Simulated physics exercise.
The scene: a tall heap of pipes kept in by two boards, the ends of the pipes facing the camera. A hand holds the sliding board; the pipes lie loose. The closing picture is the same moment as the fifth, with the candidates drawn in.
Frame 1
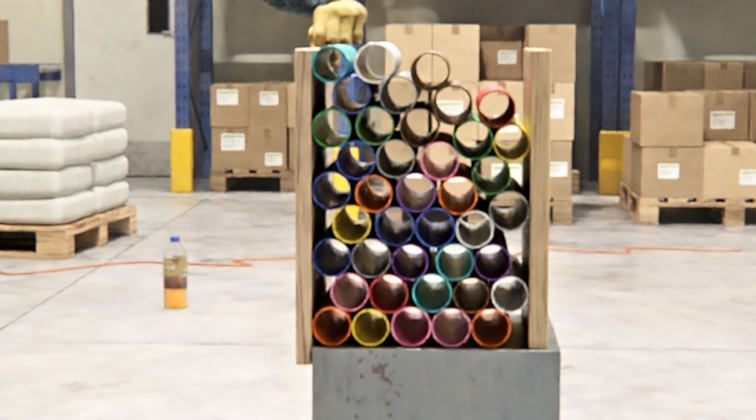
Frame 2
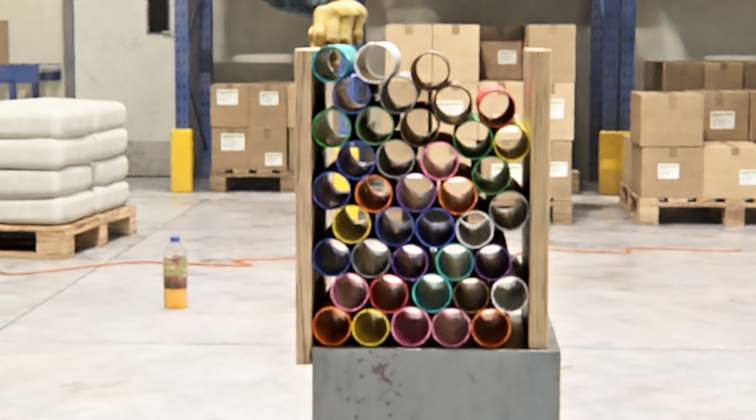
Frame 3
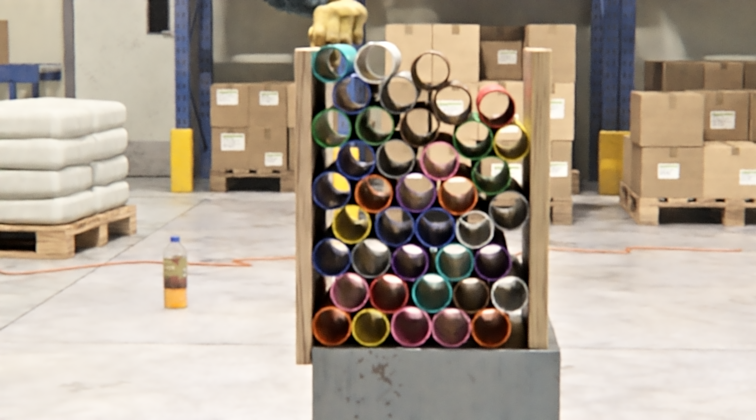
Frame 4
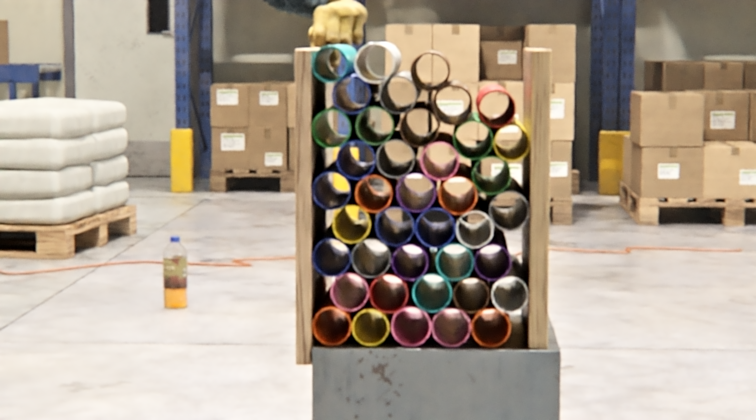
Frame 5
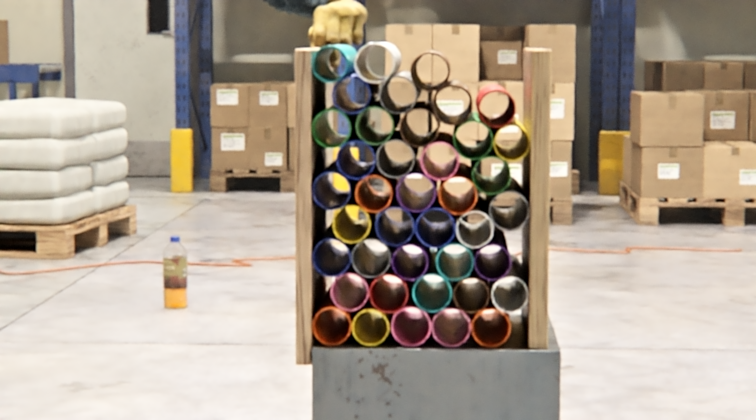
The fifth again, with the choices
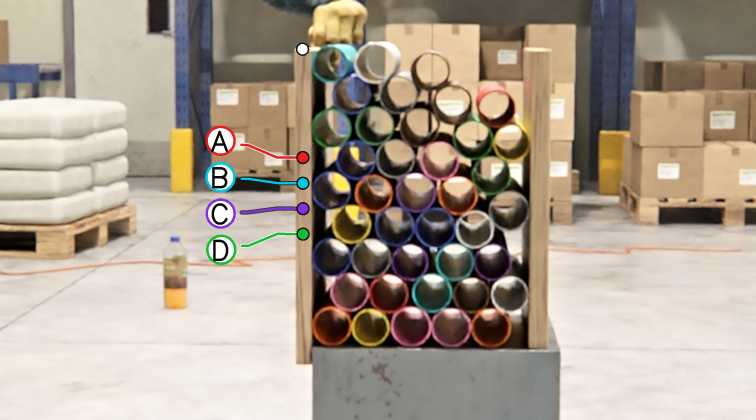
The clip opens on a tall stack of colorful pipes, open ends facing the camera, packed between two upright wooden boards on a grey base in a warehouse. A gloved hand rests at the top left. Through to the end, the hand, boards and pipes show no visible movement.
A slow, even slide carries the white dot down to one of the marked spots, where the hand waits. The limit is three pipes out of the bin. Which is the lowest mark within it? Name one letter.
Slide it to A.
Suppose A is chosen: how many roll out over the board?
With A, one.
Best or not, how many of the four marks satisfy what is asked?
The number is one.
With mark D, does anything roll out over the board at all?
Yes.
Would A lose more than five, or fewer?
At A, fewer than five.
On the copy, A at (303, 158); B at (303, 183); C at (303, 209); D at (303, 234); the white dot at (303, 49).
On A. First, top of the board (311, 100).
Then, top of the board (312, 157).
Finally, top of the board (312, 157), one out over the board.
By contrast, B four out over the board; C four out over the board; D more than three out over the board.
